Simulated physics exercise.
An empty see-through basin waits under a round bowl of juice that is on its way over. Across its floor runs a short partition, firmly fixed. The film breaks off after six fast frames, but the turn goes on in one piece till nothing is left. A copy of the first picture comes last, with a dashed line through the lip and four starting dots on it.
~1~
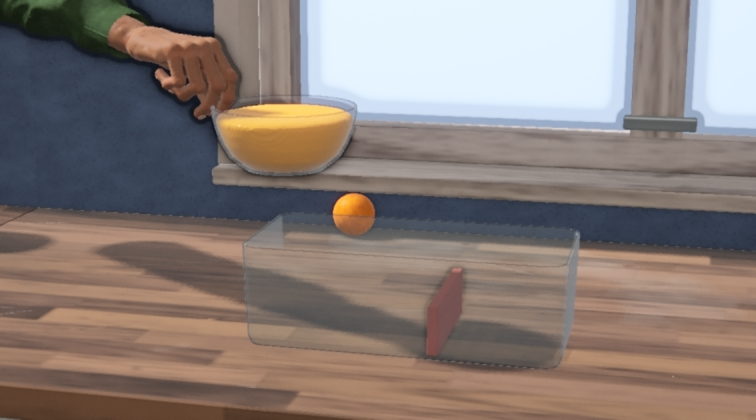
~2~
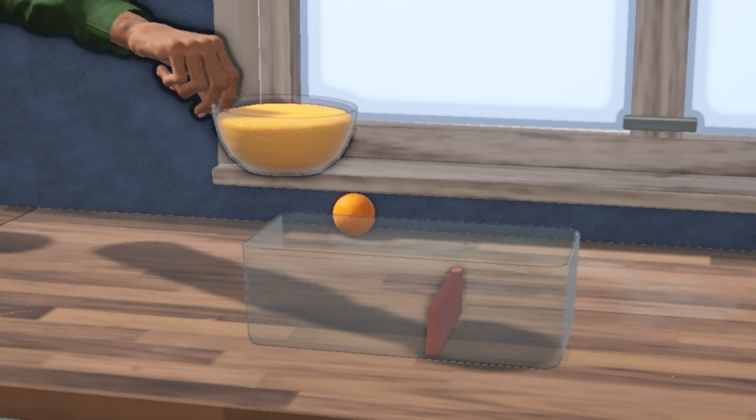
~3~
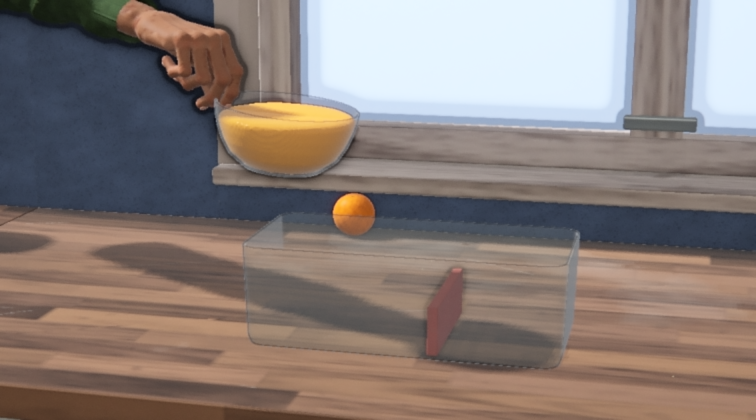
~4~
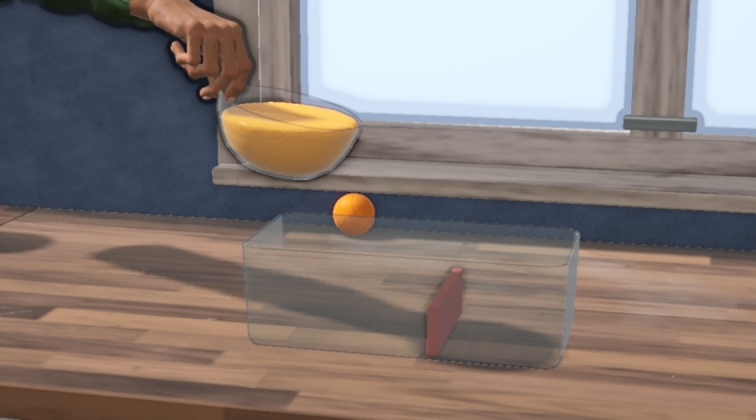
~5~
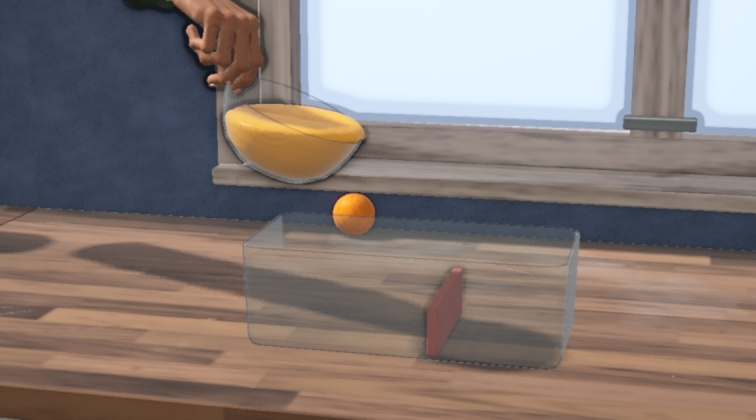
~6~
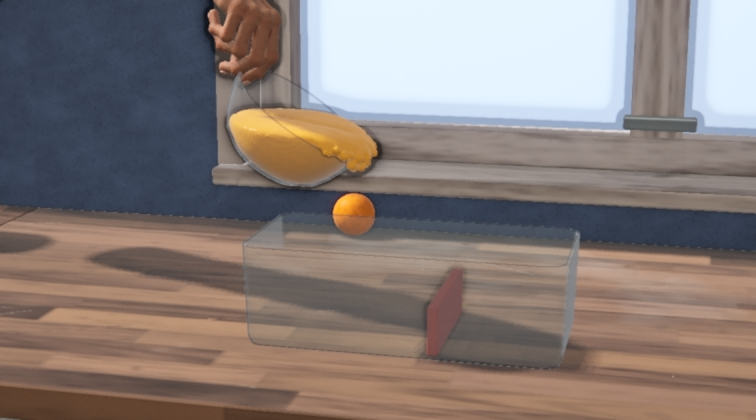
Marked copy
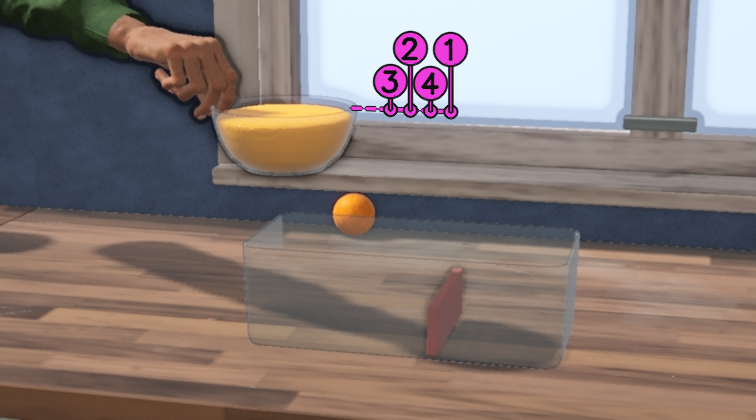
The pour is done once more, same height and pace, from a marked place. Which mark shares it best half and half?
2.
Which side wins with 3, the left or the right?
The left side.
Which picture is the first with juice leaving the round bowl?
In picture 5.
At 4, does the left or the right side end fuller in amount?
More ends on the right.
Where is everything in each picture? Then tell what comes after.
Upright, lip at (352, 108); basin from (249, 342) to (562, 368); top of the wall at (446, 287); nothing has left yet, in the first frame.
Upright, lip at (353, 110); nothing has left yet, in the second frame.
Tipped about 6°, lip at (355, 116); nothing has left yet, in the third frame.
Tipped about 14°, lip at (357, 125); nothing has left yet, in the fourth frame.
Tipped about 24°, lip at (358, 139); juice is over the lip, down to (358, 139), in the fifth frame.
Tipped about 36°, lip at (357, 154); juice is over the lip, down to (363, 166), in the sixth frame.
On the marked copy, 1 at (450, 111); 2 at (410, 110); 3 at (390, 109); 4 at (430, 111).
With 1, about 19 % ends left of the wall and 78 % right of it.
With 2, about 51 % ends left of the wall and 46 % right of it; 3 % is lost outside.
With 3, about 72 % ends left of the wall and 23 % right of it; 5 % is lost outside.
With 4, about 33 % ends left of the wall and 64 % right of it.
